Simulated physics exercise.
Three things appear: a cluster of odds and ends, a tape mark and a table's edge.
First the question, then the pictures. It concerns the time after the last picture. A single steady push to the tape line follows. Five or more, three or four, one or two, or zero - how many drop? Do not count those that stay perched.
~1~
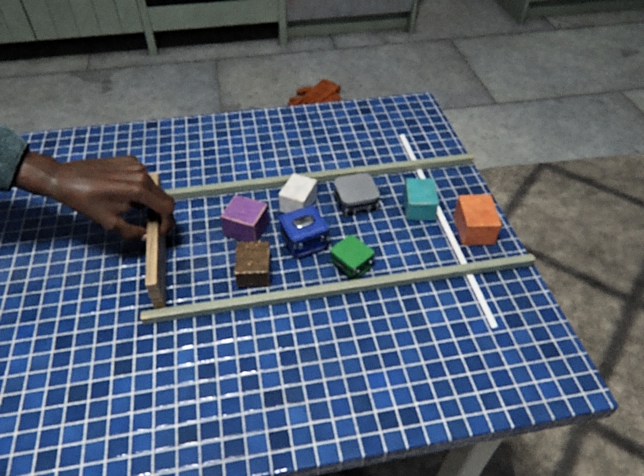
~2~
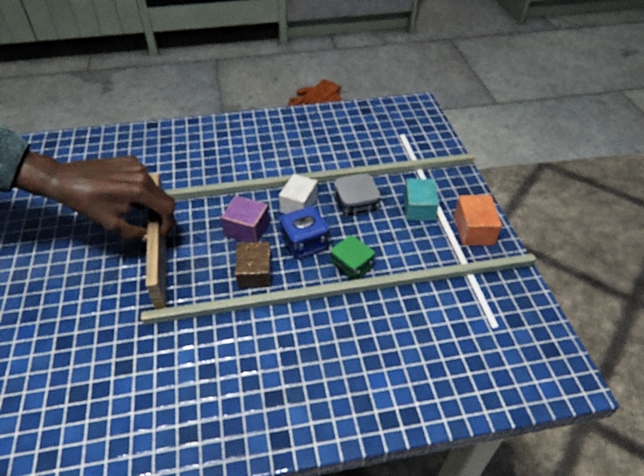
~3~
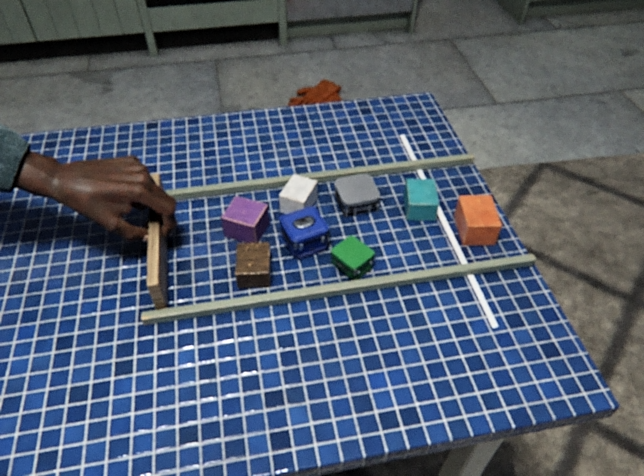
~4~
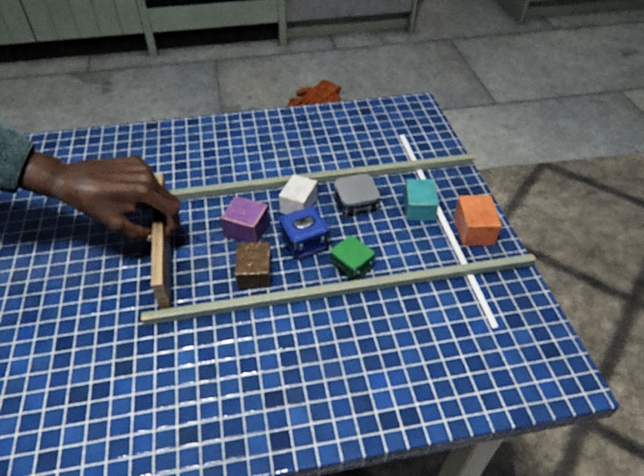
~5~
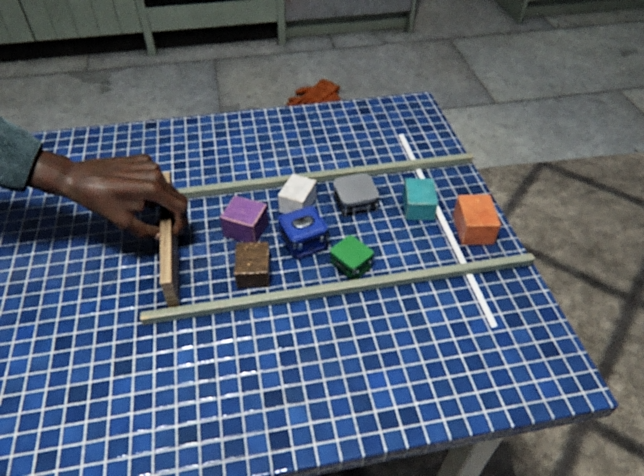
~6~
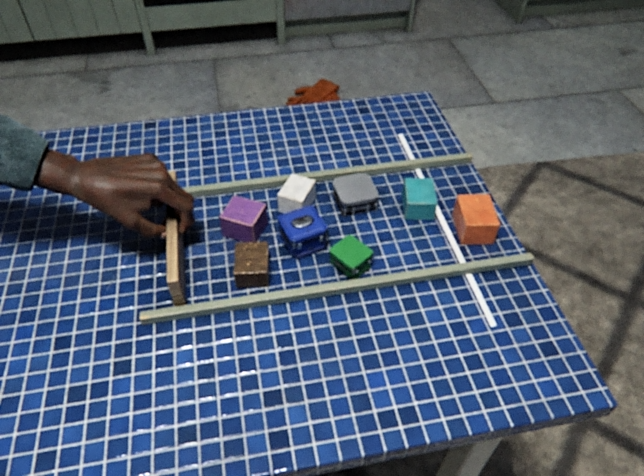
One or two drop.
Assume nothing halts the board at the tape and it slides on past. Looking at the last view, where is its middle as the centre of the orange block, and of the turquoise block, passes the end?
(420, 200) and (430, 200), roughly.
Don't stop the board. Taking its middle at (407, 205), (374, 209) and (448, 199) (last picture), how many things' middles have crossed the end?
0; 0; 2.
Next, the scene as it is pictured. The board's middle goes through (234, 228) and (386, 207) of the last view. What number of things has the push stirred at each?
At the first spot the count is 2, and at the second it is 8.
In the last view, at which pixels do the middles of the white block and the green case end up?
Final centres, first then second: (435, 170), (504, 243).
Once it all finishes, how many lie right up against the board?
Counting them up gives 3.
Early on, none off yet; orange block at rest near (475, 219); turquoise block at rest near (419, 199); grey case at rest near (355, 195).
A while later, none off yet; orange block at rest near (475, 219); turquoise block travelled a little near (439, 198); grey case travelled about its own width near (400, 187).
Finally, the number that fall off is one or two; lost, turquoise block and orange block.
